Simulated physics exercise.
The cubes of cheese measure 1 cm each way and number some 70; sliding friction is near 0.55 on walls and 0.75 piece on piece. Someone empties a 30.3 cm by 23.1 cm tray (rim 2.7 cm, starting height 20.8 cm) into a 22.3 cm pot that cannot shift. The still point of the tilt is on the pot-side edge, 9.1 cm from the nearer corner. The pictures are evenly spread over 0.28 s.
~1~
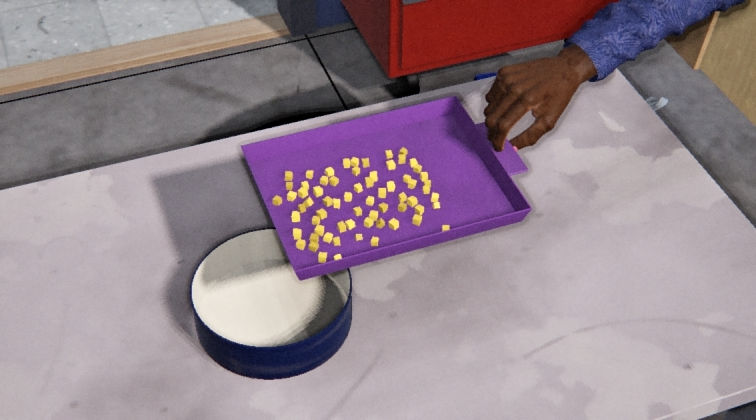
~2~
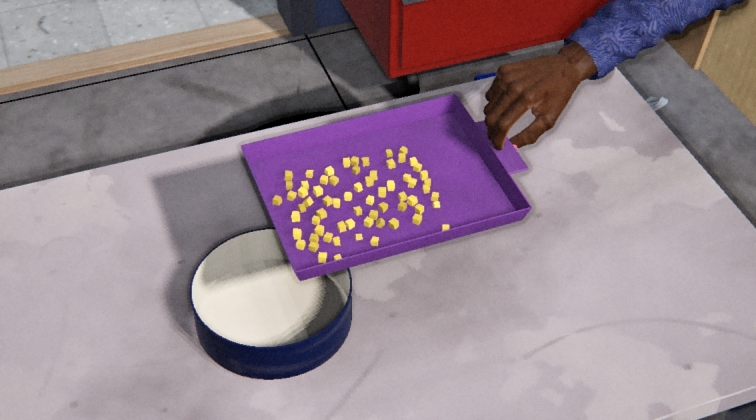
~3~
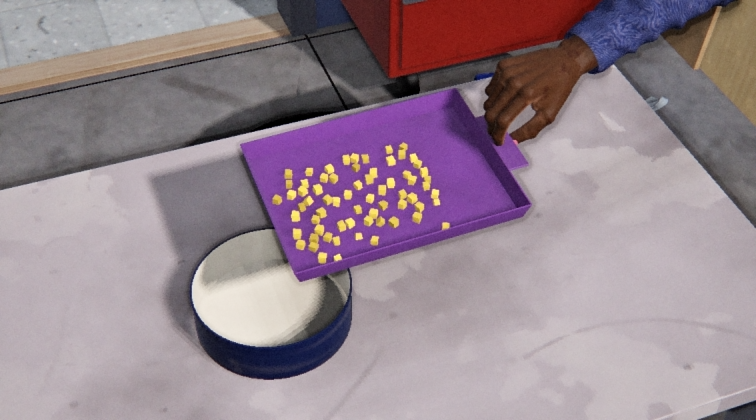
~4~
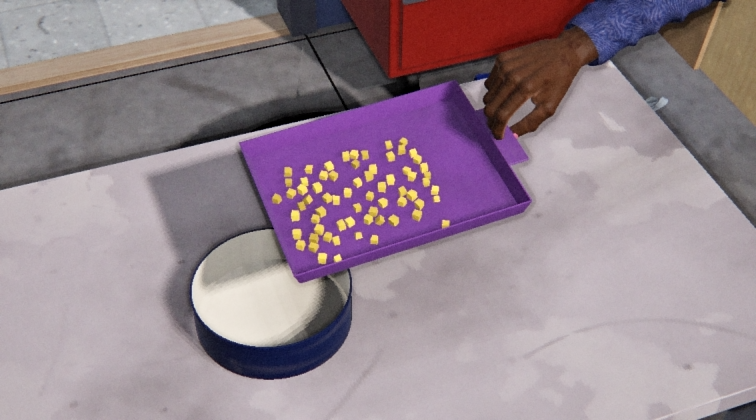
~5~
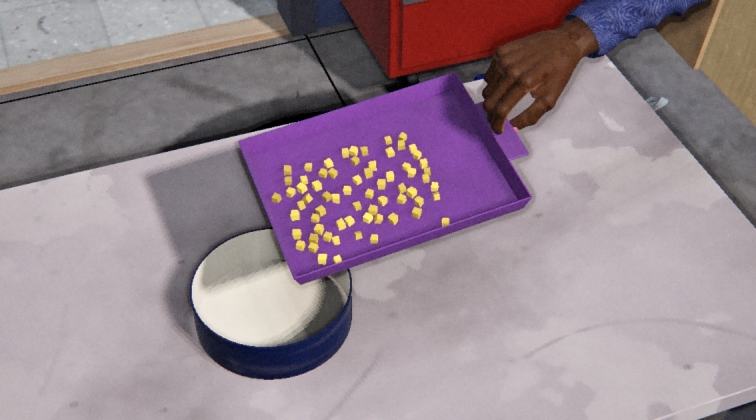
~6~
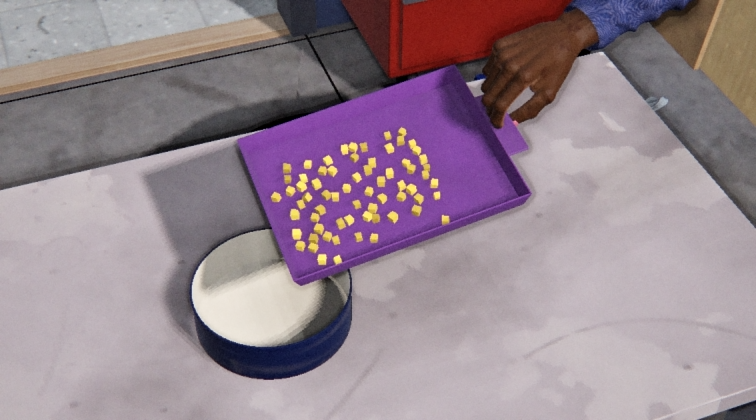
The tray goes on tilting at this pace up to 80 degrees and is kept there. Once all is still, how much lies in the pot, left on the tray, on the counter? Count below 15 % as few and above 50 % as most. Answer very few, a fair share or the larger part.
In the pot: Very few; left on the tray: The larger part; on the counter: A fair share.
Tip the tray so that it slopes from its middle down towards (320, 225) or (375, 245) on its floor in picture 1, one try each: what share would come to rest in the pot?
About 15 and 0 per cent.
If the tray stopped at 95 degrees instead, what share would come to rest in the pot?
In that case some 20 per cent.
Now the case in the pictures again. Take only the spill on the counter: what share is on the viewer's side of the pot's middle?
Some 100 per cent.
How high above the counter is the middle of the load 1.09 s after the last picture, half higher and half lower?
About 20 cm.
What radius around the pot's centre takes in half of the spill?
Some 24 cm.
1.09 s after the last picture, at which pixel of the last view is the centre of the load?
Near (307, 273).
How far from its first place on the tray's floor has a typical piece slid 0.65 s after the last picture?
Some 7 cm.
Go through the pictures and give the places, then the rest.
The first frame shows tray tilt 0 degrees, front corners at (299, 266) and (524, 206); middle of the pieces at (370, 201); pot at (271, 285).
The second frame shows tray tilt 1 degrees, front corners at (299, 266) and (524, 205); middle of the pieces at (370, 200).
The third frame shows tray tilt 3 degrees, front corners at (299, 268) and (524, 202); middle of the pieces at (370, 199).
The fourth frame shows tray tilt 5 degrees, front corners at (298, 270) and (524, 198), lowest corner left front; middle of the pieces at (370, 196).
The fifth frame shows tray tilt 8 degrees, front corners at (298, 272) and (524, 195), lowest corner left front; middle of the pieces at (370, 194).
The sixth frame shows tray tilt 11 degrees, front corners at (298, 274) and (524, 191), lowest corner left front; middle of the pieces at (369, 192); pot at (271, 285).
Then, 0.65 s after the last picture, tilt 43 degrees; the tray holds 100 %, the pot 0 %.
Then, 1.09 s after the last picture, tilt 65 degrees; the tray holds 80 %, the pot 0 %.
Then, 1.60 s after the last picture, tilt 80 degrees; the tray holds 80 %, the pot 0 %.
In the end, pot 0 %, tray 60 %, counter 40 %.
